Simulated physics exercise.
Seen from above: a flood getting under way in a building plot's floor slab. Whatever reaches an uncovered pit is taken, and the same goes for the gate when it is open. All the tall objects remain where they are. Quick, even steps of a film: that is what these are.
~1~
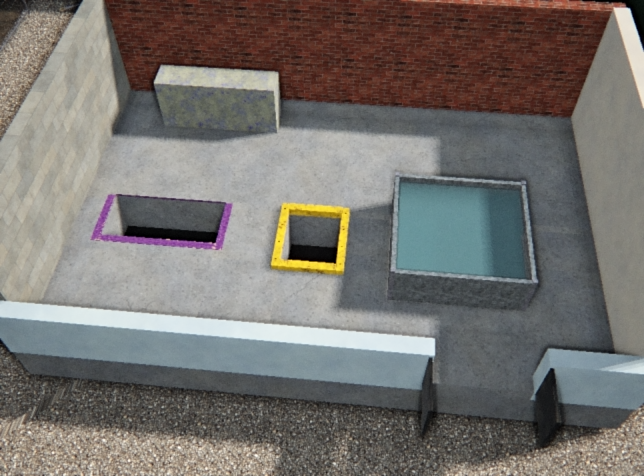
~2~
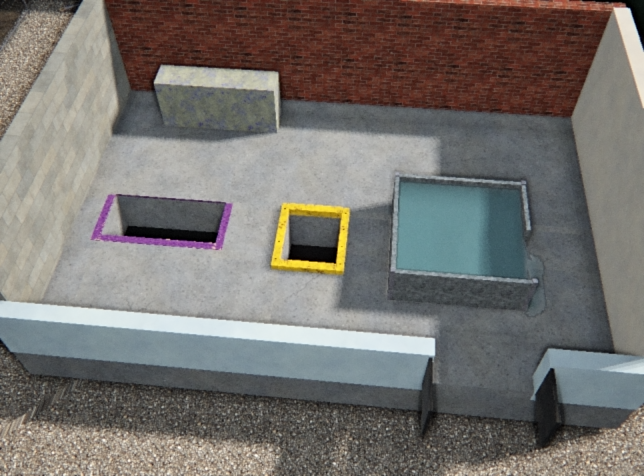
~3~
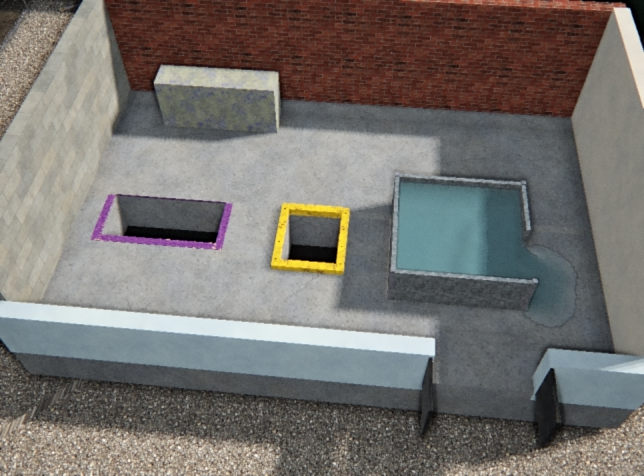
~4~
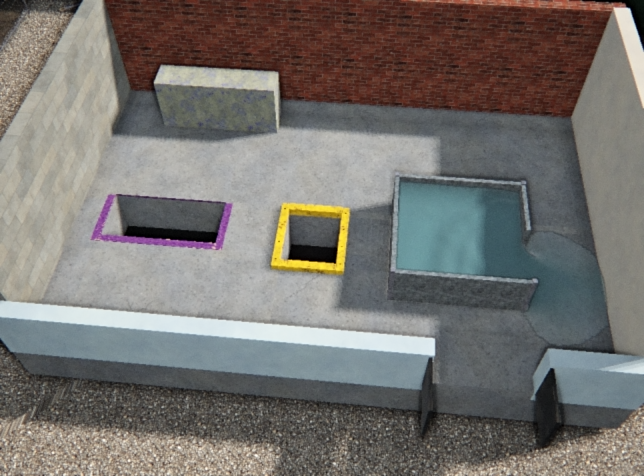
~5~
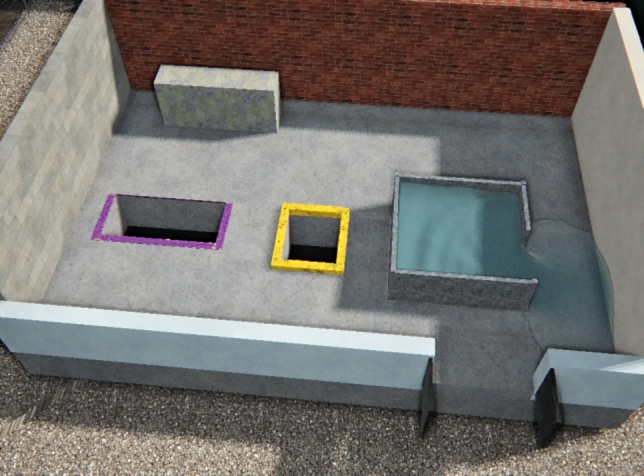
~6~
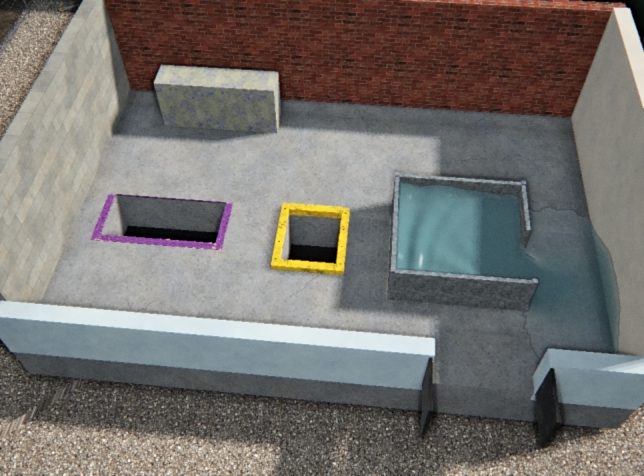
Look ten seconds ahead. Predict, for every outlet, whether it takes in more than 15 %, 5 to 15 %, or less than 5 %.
The gate holds five to fifteen per cent; the purple pit holds five to fifteen per cent; the yellow pit never reaches five per cent.
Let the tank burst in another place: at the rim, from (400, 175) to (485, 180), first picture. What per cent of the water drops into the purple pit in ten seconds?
I'd estimate the purple pit takes around 20 percent.
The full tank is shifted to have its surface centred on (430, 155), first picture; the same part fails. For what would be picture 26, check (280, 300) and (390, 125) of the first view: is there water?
Taking them in order, the first is left untouched and the second is inundated.
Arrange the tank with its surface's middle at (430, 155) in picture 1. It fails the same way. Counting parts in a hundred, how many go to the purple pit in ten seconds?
I'd put the purple pit at 4 % of the whole.
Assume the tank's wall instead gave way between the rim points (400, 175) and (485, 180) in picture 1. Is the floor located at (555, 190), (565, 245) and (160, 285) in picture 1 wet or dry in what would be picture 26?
Note, points one to three: Reached and soaked / reached and soaked / unreached.
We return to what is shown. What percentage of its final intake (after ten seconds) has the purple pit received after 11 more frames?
That comes out to 0 per cent by my count.
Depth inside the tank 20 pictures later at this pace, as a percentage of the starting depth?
Close to 40 in a hundred.
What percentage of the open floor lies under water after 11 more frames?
Some 25 per cent.
A moment on, water covers 10 % of the floor; the gate 0 %, the purple pit 0 %, the yellow pit 0 %.
Next, water covers 25 % of the floor; the gate 0 %, the purple pit 0 %, the yellow pit 0 %.
Then, water covers 45 % of the floor; the gate 3 %, the purple pit 0 %, the yellow pit 0 %.
Later, water covers 75 % of the floor; the gate 7 %, the purple pit 0 %, the yellow pit 0 %.
In the end, water covers 95 % of the floor; the gate 10 %, the purple pit 11 %, the yellow pit 0 %.
